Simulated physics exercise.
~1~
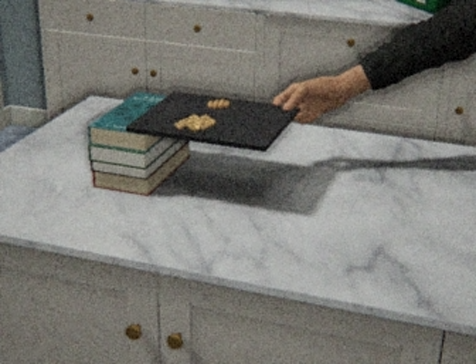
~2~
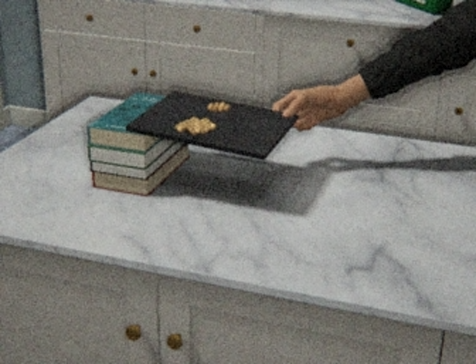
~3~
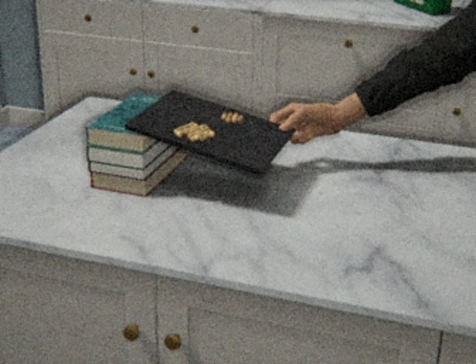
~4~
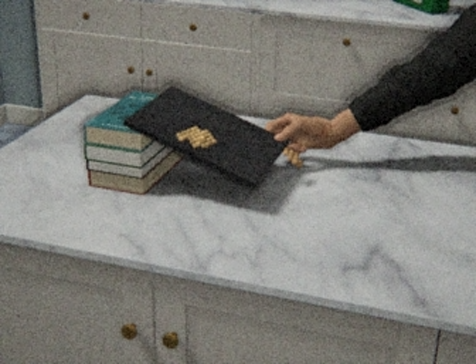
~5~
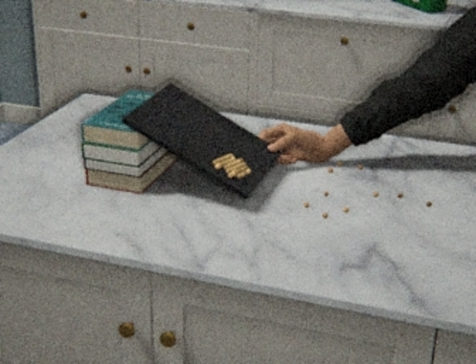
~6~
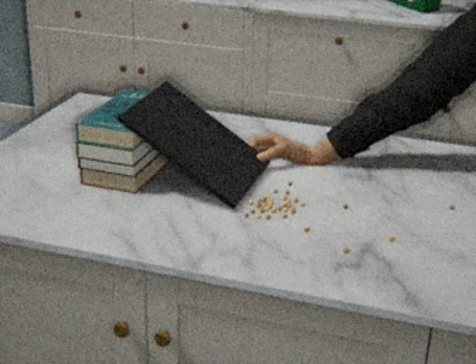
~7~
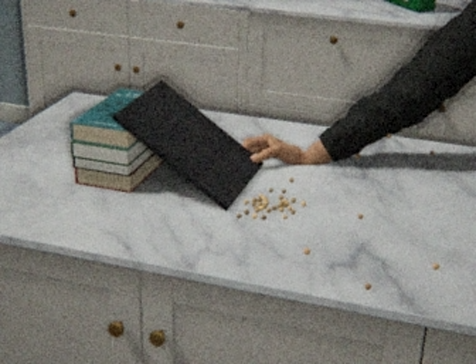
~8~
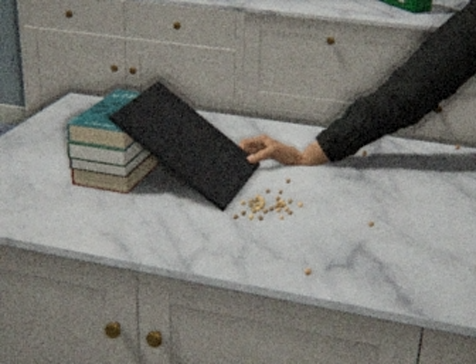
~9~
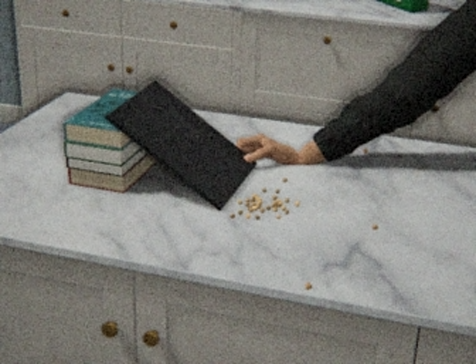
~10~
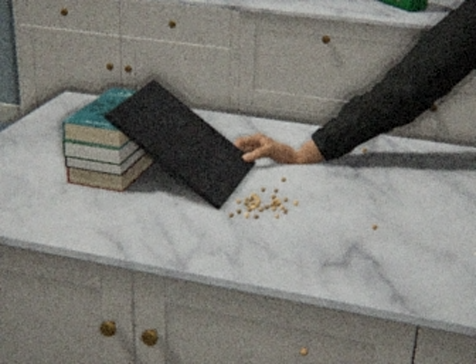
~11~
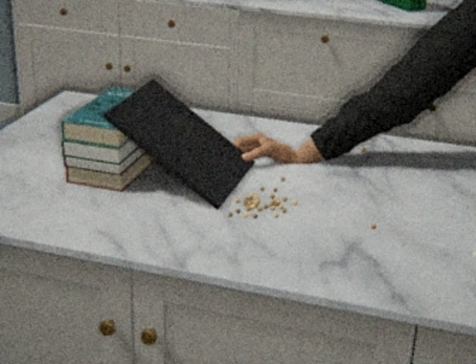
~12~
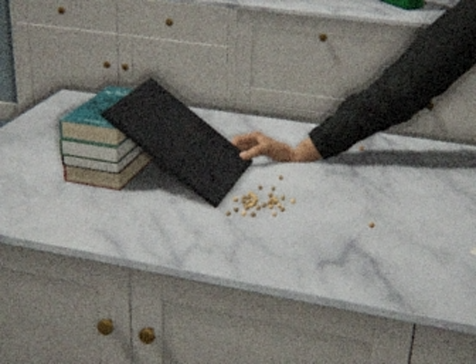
A black board carrying two small clusters of tan pieces rests on a stack of books with a teal cover on top, at the left of a white marble counter seen from slightly above, with pale cabinets behind. A hand in a dark sleeve holds the board's right end and lowers it gradually. The farther cluster slips off first, scattering rightward across the counter. The nearer cluster then slides down and spills just beyond the lower edge. The board settles steeply against the counter, the near pieces lying in a loose patch while most of the others have gone off the counter.
